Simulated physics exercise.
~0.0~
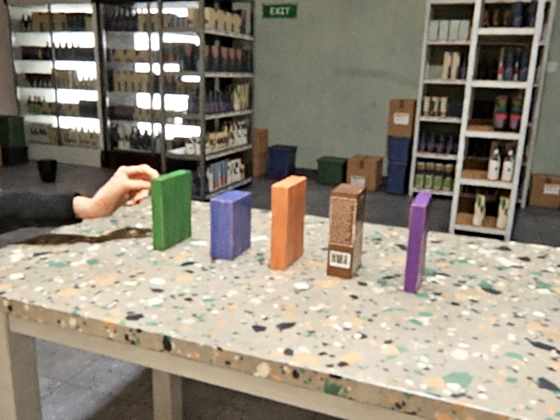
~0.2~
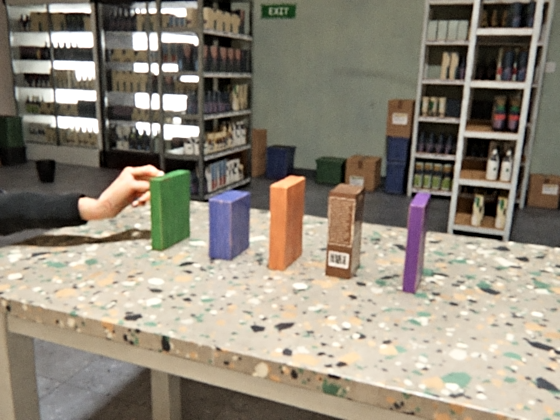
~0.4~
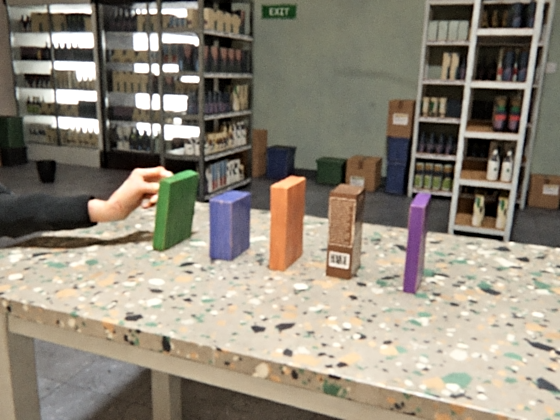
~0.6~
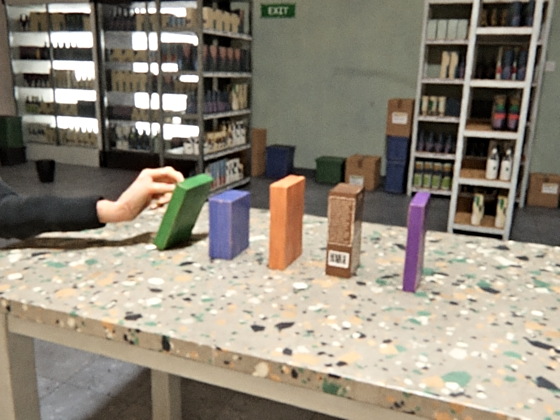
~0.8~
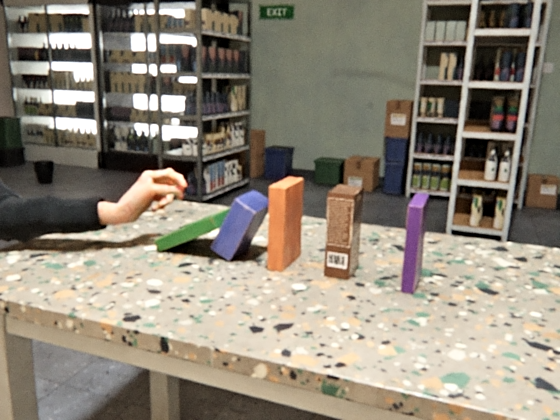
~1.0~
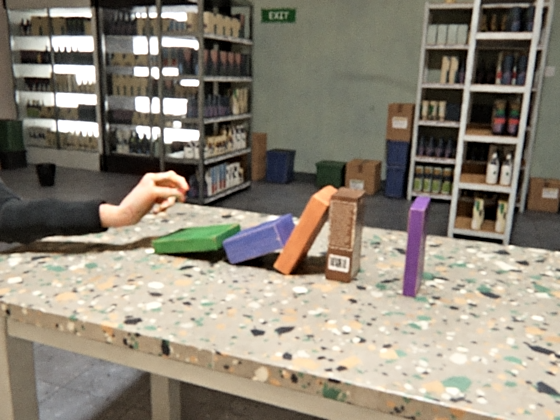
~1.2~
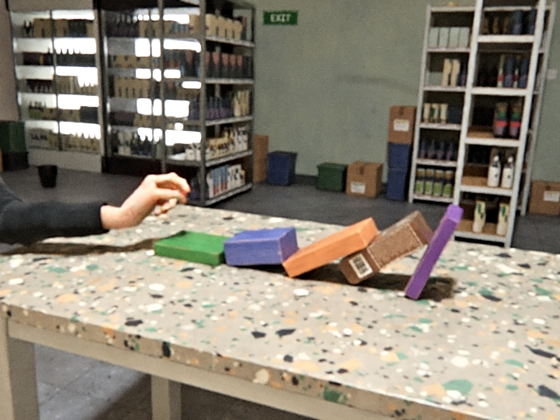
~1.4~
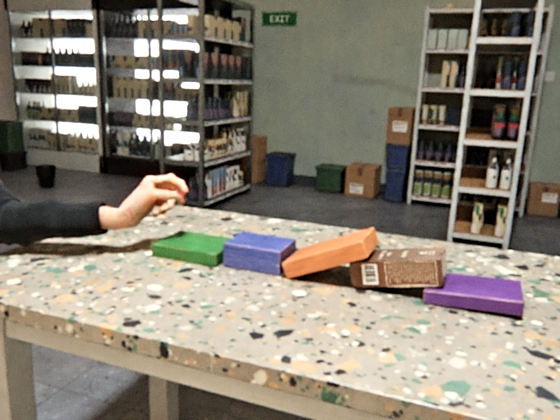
On a speckled table in a storeroom, a hand tipped a green block rightward into a blue one, which knocked over an orange one, then a brown packet and a purple block, leaving all five toppled in a row, the orange one propped at a slant.
